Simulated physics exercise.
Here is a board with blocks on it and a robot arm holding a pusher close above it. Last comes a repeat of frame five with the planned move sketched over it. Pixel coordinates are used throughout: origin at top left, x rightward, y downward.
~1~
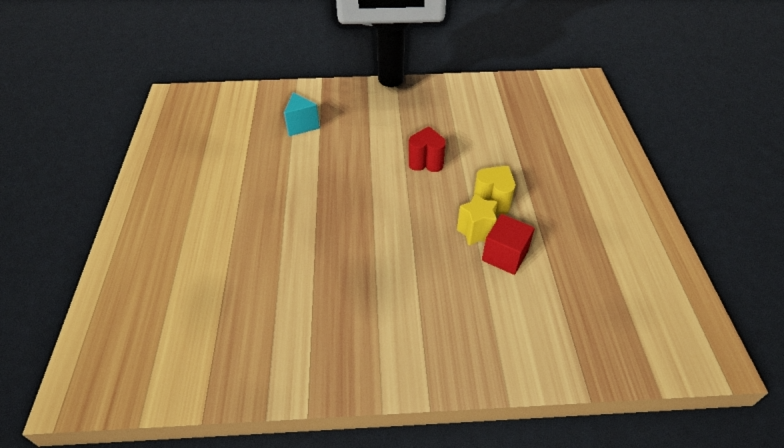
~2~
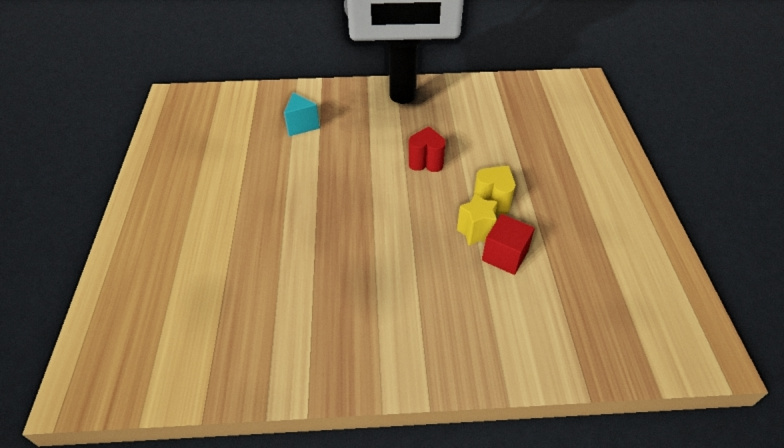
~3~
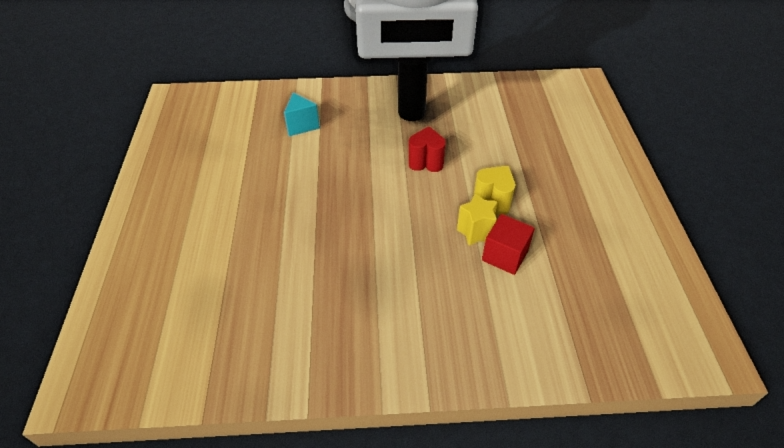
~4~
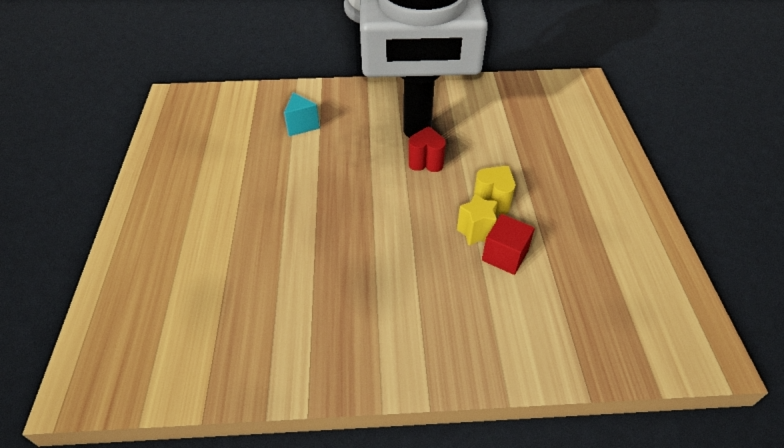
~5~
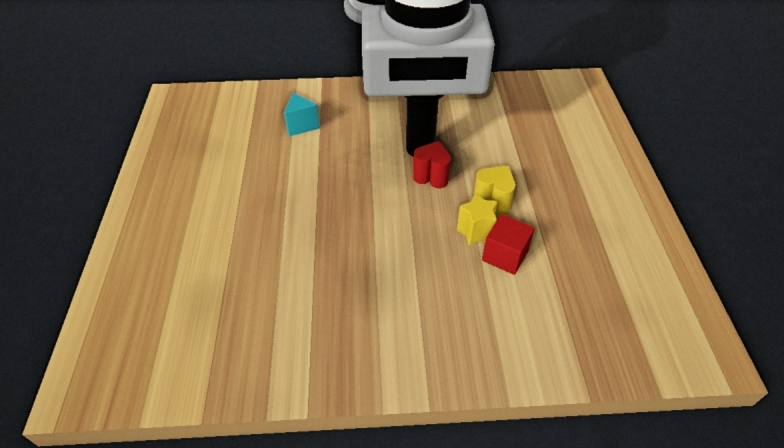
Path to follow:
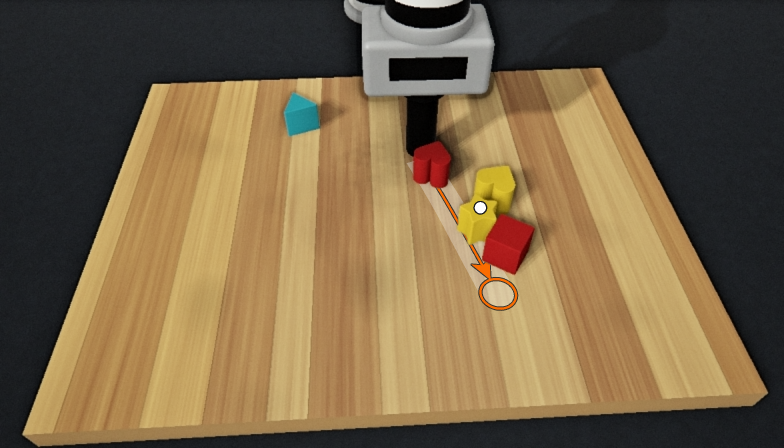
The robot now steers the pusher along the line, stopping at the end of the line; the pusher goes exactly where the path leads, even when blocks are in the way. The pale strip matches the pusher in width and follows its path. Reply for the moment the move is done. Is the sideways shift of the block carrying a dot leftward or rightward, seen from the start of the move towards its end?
It will end up to the left.
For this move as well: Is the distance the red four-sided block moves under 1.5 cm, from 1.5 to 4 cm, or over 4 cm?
The answer will be the long band, over 4 cm.
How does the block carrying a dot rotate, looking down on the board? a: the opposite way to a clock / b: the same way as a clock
a - the opposite way to a clock.
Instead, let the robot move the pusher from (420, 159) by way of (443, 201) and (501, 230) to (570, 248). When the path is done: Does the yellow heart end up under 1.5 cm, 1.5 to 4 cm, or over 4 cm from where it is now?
Short: Under 1.5 cm.
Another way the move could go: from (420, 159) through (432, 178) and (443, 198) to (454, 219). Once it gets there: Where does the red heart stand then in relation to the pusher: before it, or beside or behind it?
It is still ahead of the pusher.
The drawn path runs from (420, 159) directly to (498, 294); the dot is on the yellow star block.
What follows on the original path. One third of the way, pusher (445, 188); red heart (458, 195); yellow star block (485, 213); red four-sided block (516, 235).
Two thirds of the way, pusher (471, 233); red heart (467, 244), turned 50° clockwise; yellow star block (507, 236), turned 50° anticlockwise; red four-sided block (543, 249).
At the end, pusher (501, 284); red heart (466, 272), turned 95° clockwise; yellow star block (539, 273), turned 110° anticlockwise; yellow heart not moved; red four-sided block (571, 258), turned 50° anticlockwise.
